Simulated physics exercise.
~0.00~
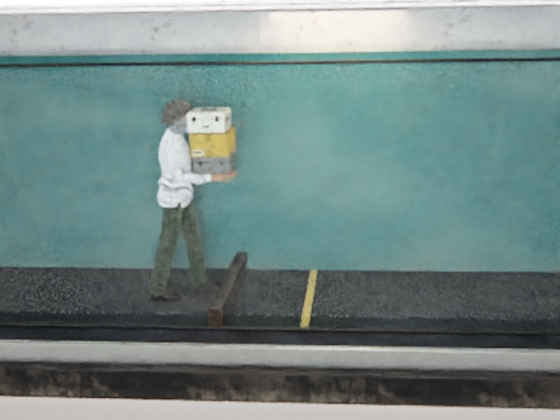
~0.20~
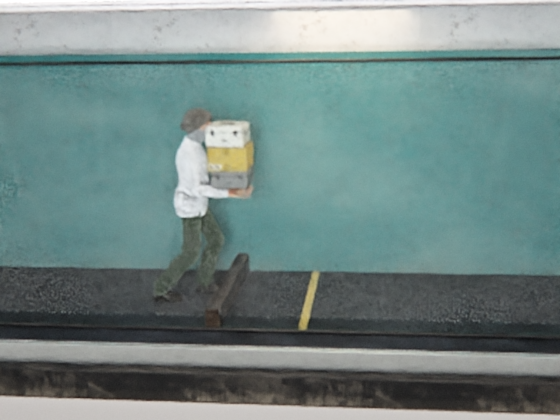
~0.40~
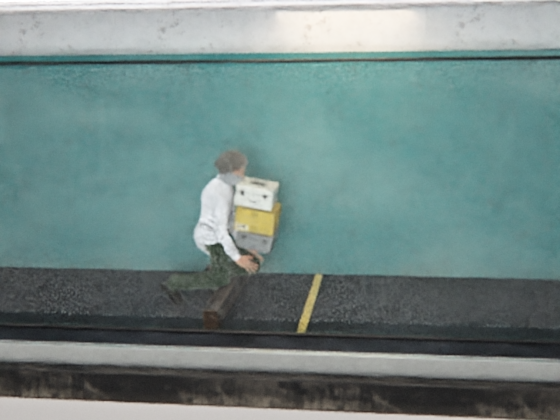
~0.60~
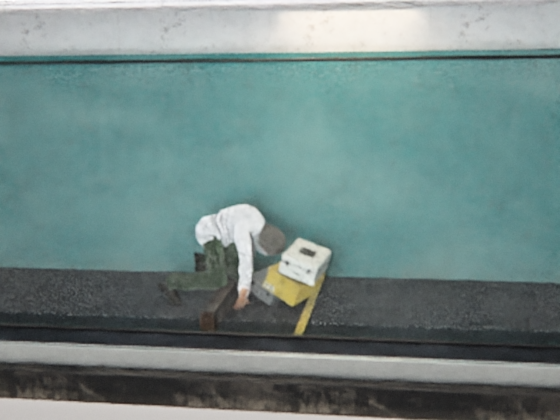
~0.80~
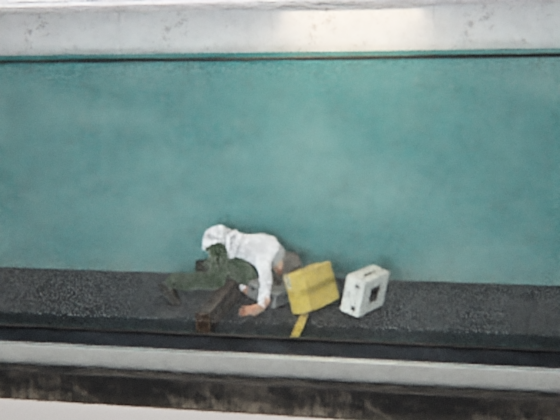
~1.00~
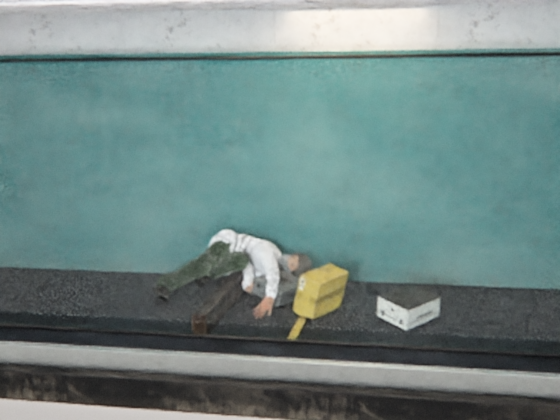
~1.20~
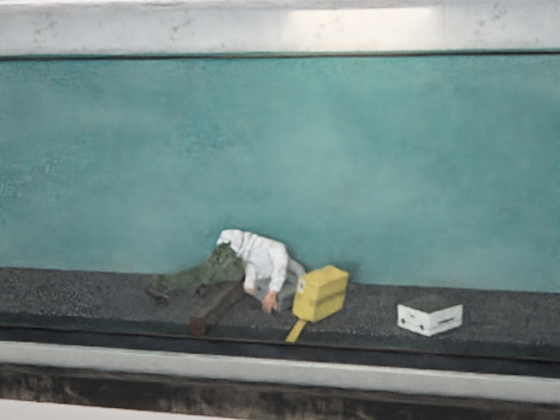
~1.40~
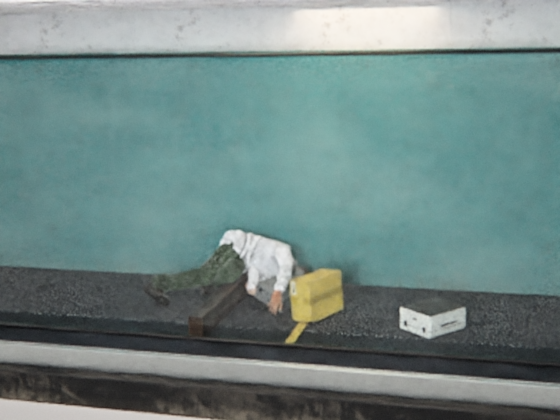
A traveller in a white top and green trousers carries a stack of three boxes, white over yellow over grey, rightward along a dark floor before a teal wall, seen from the side. A low brown rail lies at the front foot, with a yellow line further right. The traveller drops to the knees at the rail and pitches forward, and the stack topples. The white box tumbles across the line, and the yellow one tips over it. Finally the traveller lies slumped over the rail, head and grey box short of the line.
